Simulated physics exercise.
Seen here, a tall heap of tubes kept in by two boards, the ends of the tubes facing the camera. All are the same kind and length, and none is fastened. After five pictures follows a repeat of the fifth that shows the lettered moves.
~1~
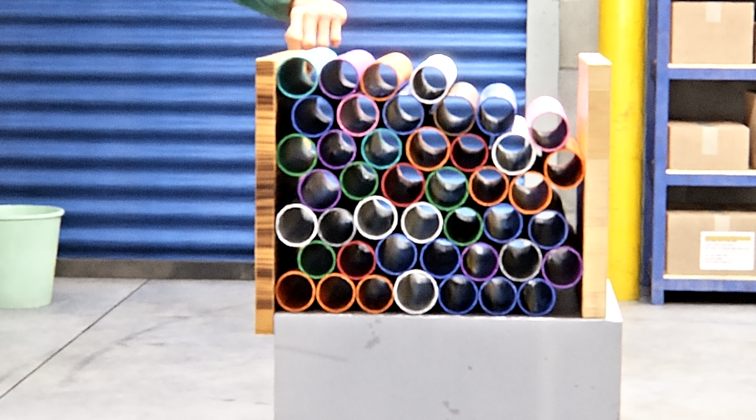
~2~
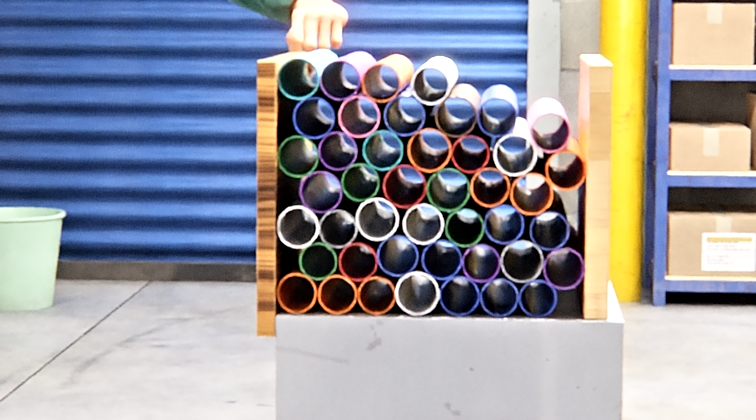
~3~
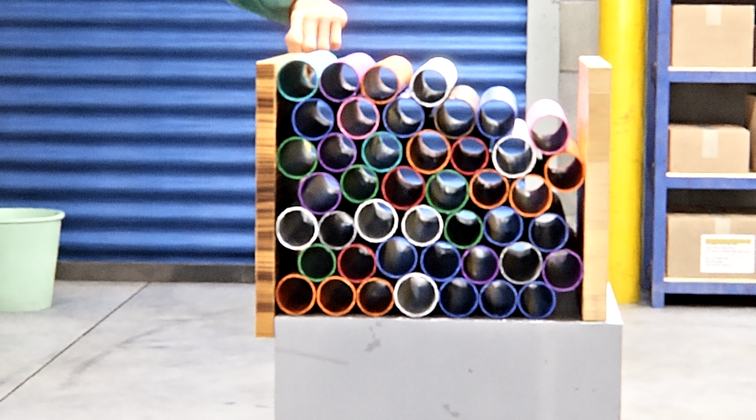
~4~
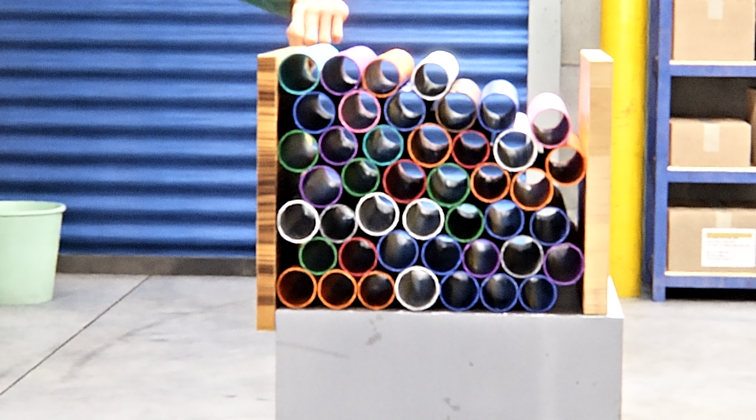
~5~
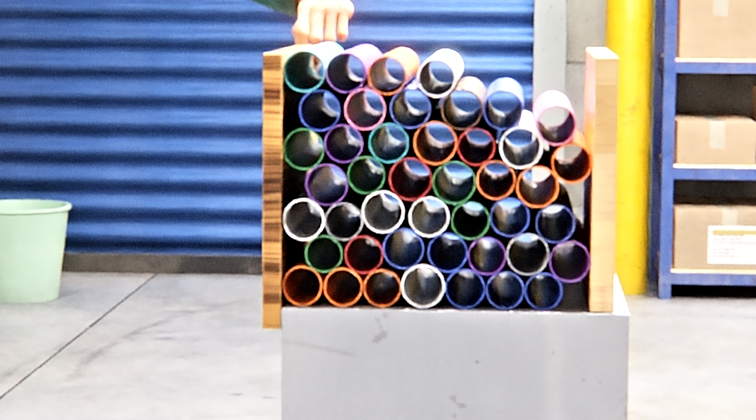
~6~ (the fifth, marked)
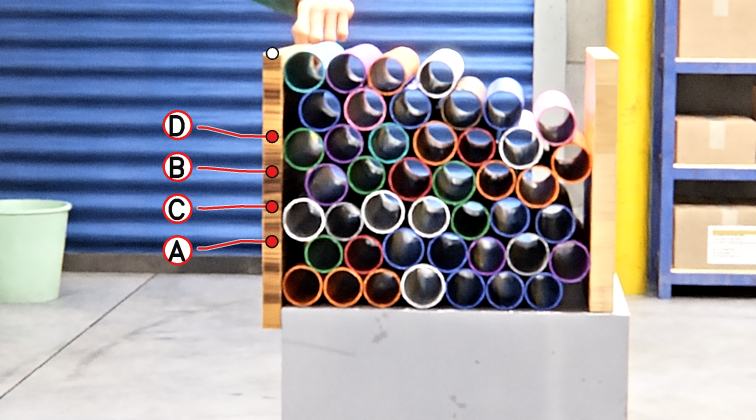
In a warehouse-like space with a blue ribbed shutter and concrete floor, seen straight on, a heap of tubes faces the camera. Their rims are blue, red, orange, green, white and purple, and they sit between two upright boards on a grey block, with a pale green bin left and boxes on blue shelves right. A hand stays above the upper left tubes, which keep their arrangement while the view shifts slightly.
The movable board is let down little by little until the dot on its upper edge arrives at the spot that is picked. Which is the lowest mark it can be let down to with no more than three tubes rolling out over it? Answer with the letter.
B is the limit.
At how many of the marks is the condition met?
The number is two.
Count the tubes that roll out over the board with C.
The count is four.
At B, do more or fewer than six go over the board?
At B, fewer than six.
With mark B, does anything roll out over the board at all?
At B: Yes.
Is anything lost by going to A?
At A: Yes.
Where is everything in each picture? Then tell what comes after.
A blue tube (441, 258); a white tube (376, 217); a red tube (403, 184), in the first picture.
A red tube (405, 186); a green tube (448, 190), in the second picture.
A turquoise tube (382, 151); a white tube (514, 156), in the third picture.
A blue tube (498, 112); side board (287, 177), in the fourth picture.
An orange tube (303, 286); a blue tube (505, 290); a blue tube (448, 253), in the fifth picture.
On the marked copy, A at (272, 242); B at (272, 171); C at (272, 206); D at (272, 136); the white dot at (272, 53).
With B. Early on, top of the board (283, 109).
Further on, top of the board (283, 171).
At the end, top of the board (283, 171), one out over the board.
As for the rest, A four out over the board; C four out over the board; D one out over the board.
